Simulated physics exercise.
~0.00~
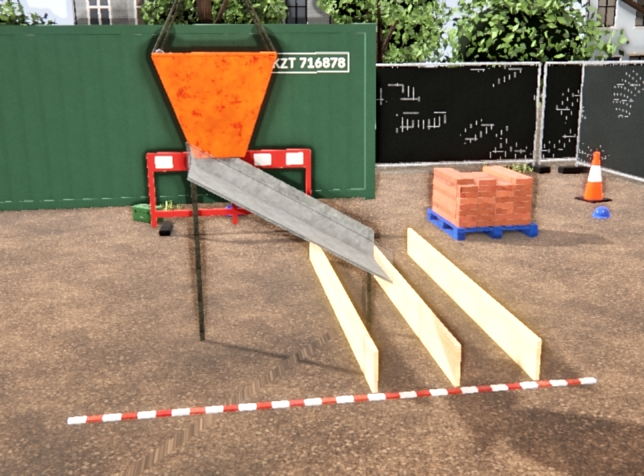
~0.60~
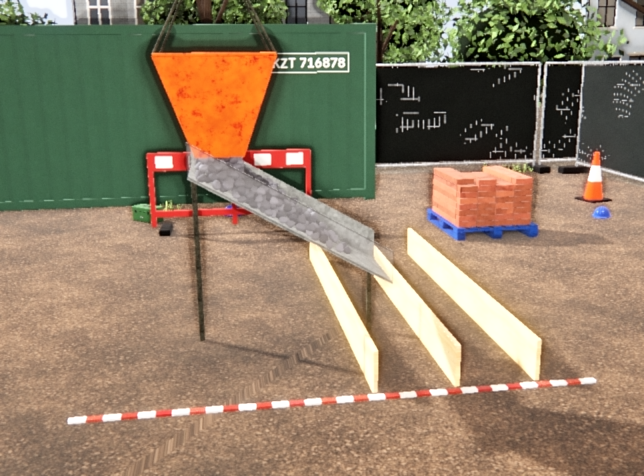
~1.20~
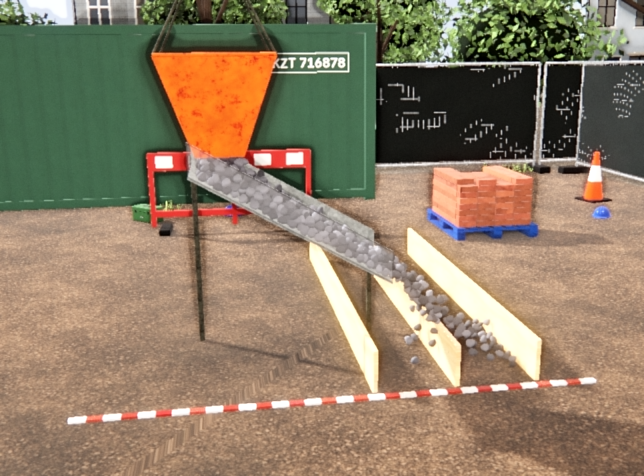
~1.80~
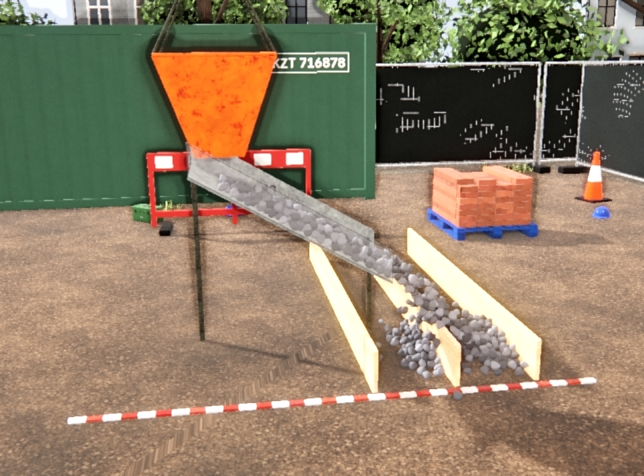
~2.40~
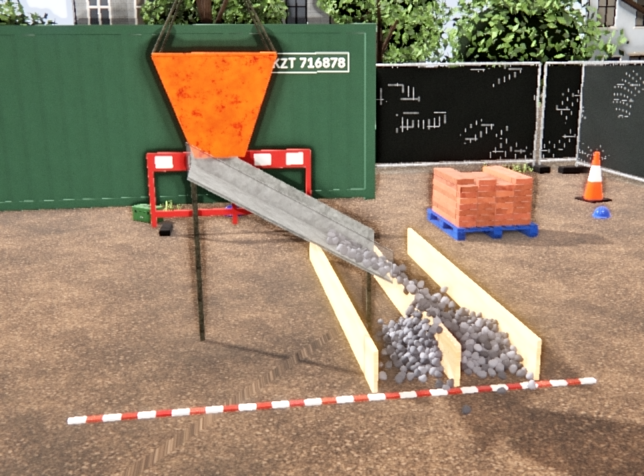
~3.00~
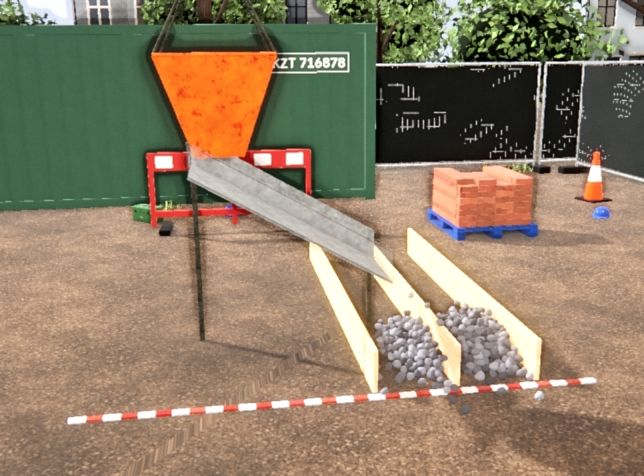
Grey stones slide from an orange hopper down a sloping metal chute, tumble off its lower end and spread between three wooden planks, coming to rest in two bays, with more in the right one and a few by the red-and-white striped pole.
